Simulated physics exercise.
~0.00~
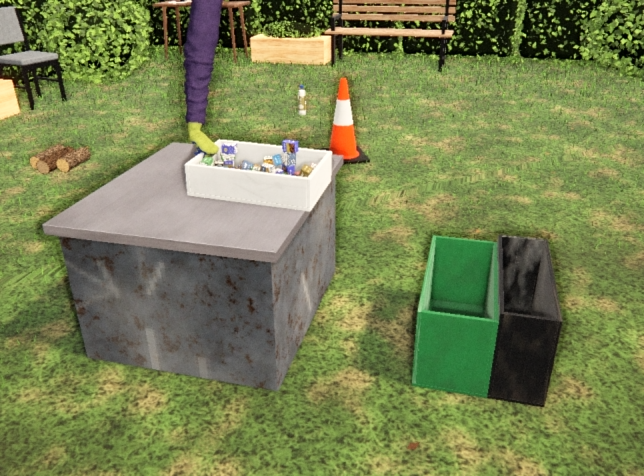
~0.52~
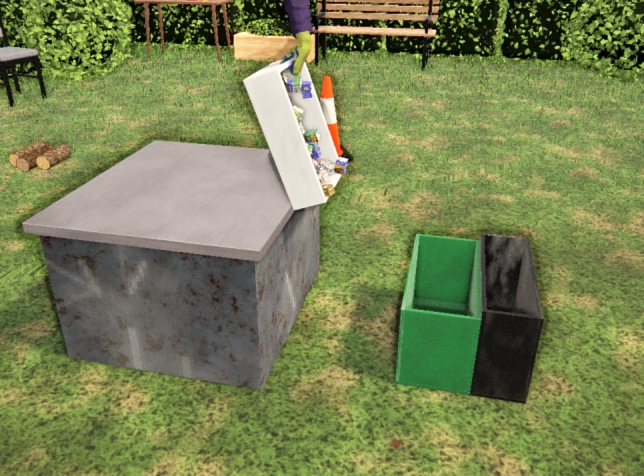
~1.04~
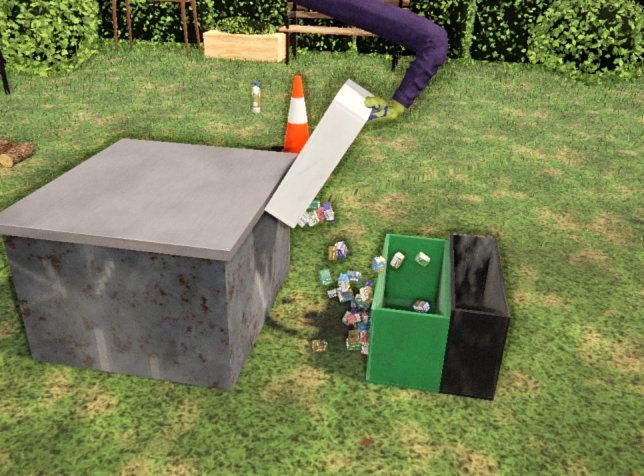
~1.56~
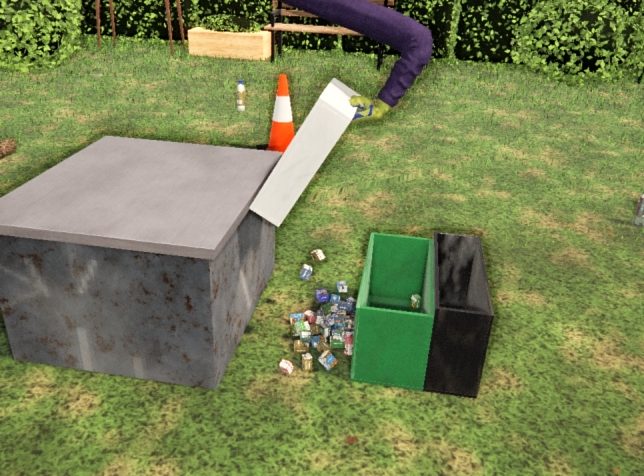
A white tote full of small cartons was lifted off a bench by a gloved hand and tipped steeply to the right, spilling its load downward; a few dropped into the green bin, but most ended up heaped on the grass short of it.
